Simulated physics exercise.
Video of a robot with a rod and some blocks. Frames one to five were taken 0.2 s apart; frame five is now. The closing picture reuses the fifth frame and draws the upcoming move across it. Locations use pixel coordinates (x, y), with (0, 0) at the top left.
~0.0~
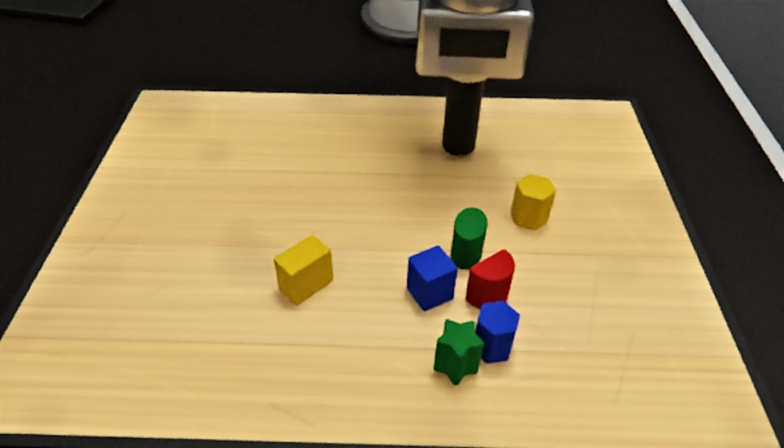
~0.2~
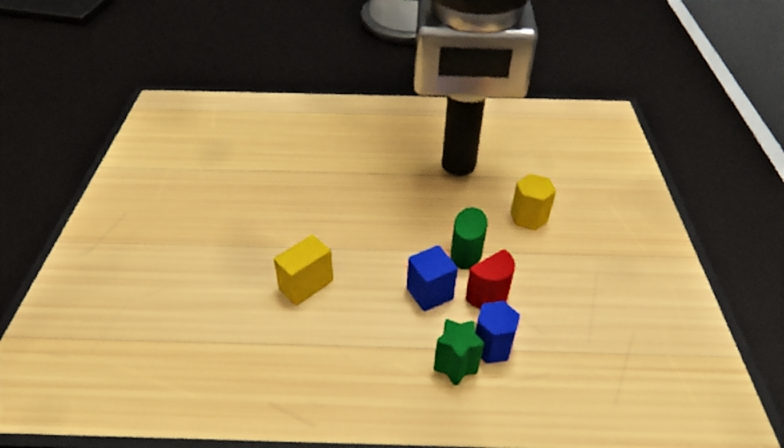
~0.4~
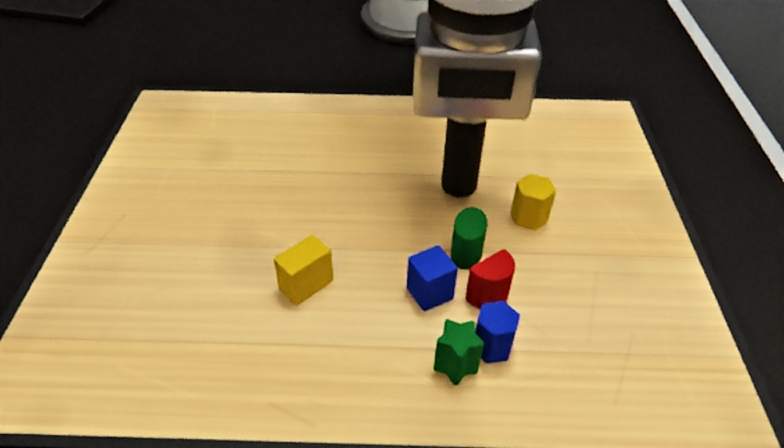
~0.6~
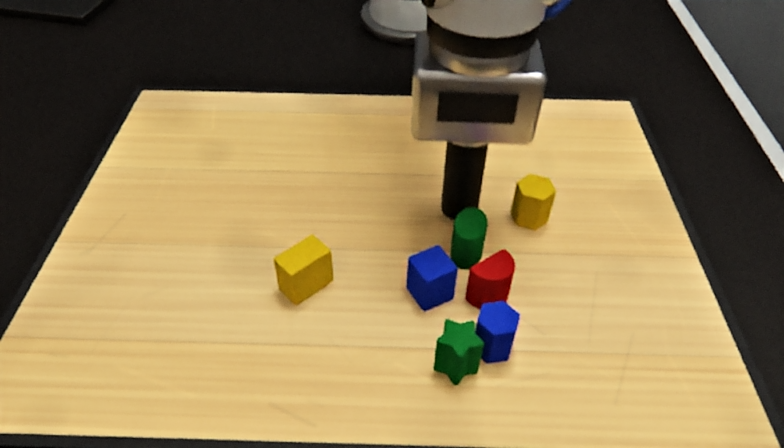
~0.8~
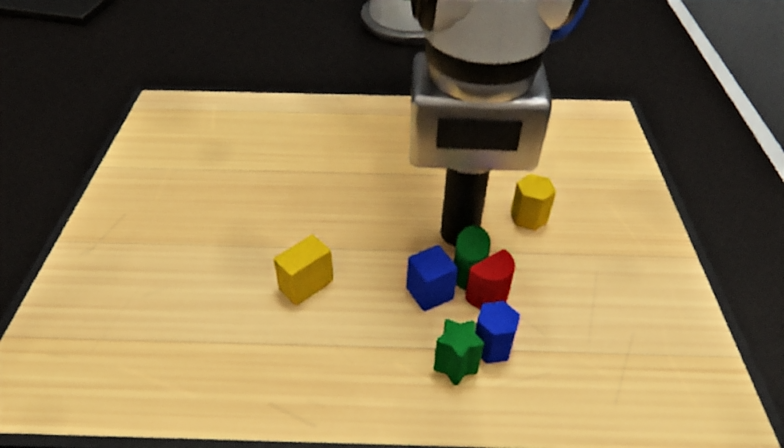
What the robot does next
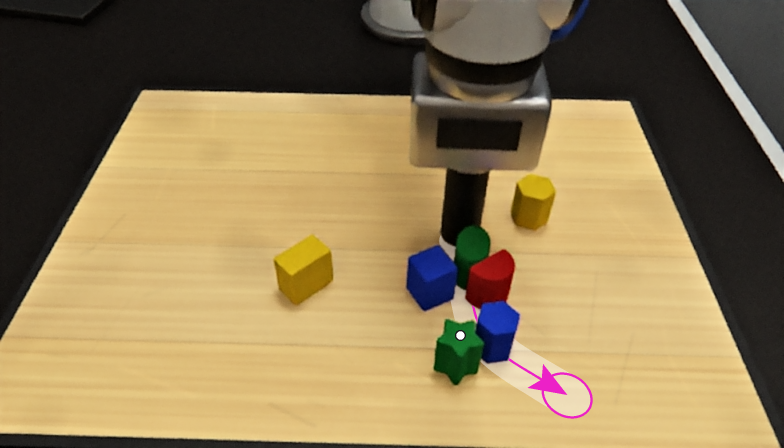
A robot arm with a black rod moved slowly toward the viewer over a wooden board of colored blocks, then nudged the green rounded block slightly forward, close between the blue cube and red block.
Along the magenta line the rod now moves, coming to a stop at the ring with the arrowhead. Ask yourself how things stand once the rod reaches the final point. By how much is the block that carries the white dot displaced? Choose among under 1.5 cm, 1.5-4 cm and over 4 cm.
Between 1.5 and 4 cm.
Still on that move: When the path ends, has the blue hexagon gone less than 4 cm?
The answer is no.
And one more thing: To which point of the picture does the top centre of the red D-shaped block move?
The middle of the upper face of the red D-shaped block will lie at about (527, 293) in the picture.
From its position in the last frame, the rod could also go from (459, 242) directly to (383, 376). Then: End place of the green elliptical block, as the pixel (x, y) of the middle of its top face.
The middle of its upper face will lie at (469, 293).
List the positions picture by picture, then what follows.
In the first picture, tip of the rod at (459, 146), middles of tops, green star block at (460, 335), green elliptical block at (471, 222), red D-shaped block at (496, 265), blue hexagon at (499, 317).
In the second picture, rod at (459, 165), nothing pushed.
In the third picture, rod at (459, 186), nothing pushed.
In the fourth picture, rod at (459, 208), nothing pushed.
In the fifth picture, rod at (460, 233), green star block at (460, 335), green elliptical block at (474, 242), red D-shaped block at (496, 265), blue hexagon at (499, 317).
The line goes from (459, 242) by way of (470, 293) and (498, 351) to (567, 395); the dot is on the green star block.
On the path given first. One third of the way, rod at (472, 286); green elliptical block at (474, 299), turned 35° clockwise; red D-shaped block at (512, 283), turned 40° anticlockwise; blue hexagon at (501, 324), turned 20° anticlockwise.
Two thirds of the way, rod at (501, 344); green star block at (447, 368), turned 35° clockwise; green elliptical block at (472, 343), turned 110° clockwise; red D-shaped block at (526, 293), turned 80° anticlockwise; blue hexagon at (519, 362).
At the end, rod at (570, 387); green star block at (447, 368), turned 35° clockwise; green elliptical block at (472, 343), turned 110° clockwise; red D-shaped block at (527, 293), turned 85° anticlockwise; blue hexagon at (539, 392), turned 50° anticlockwise.
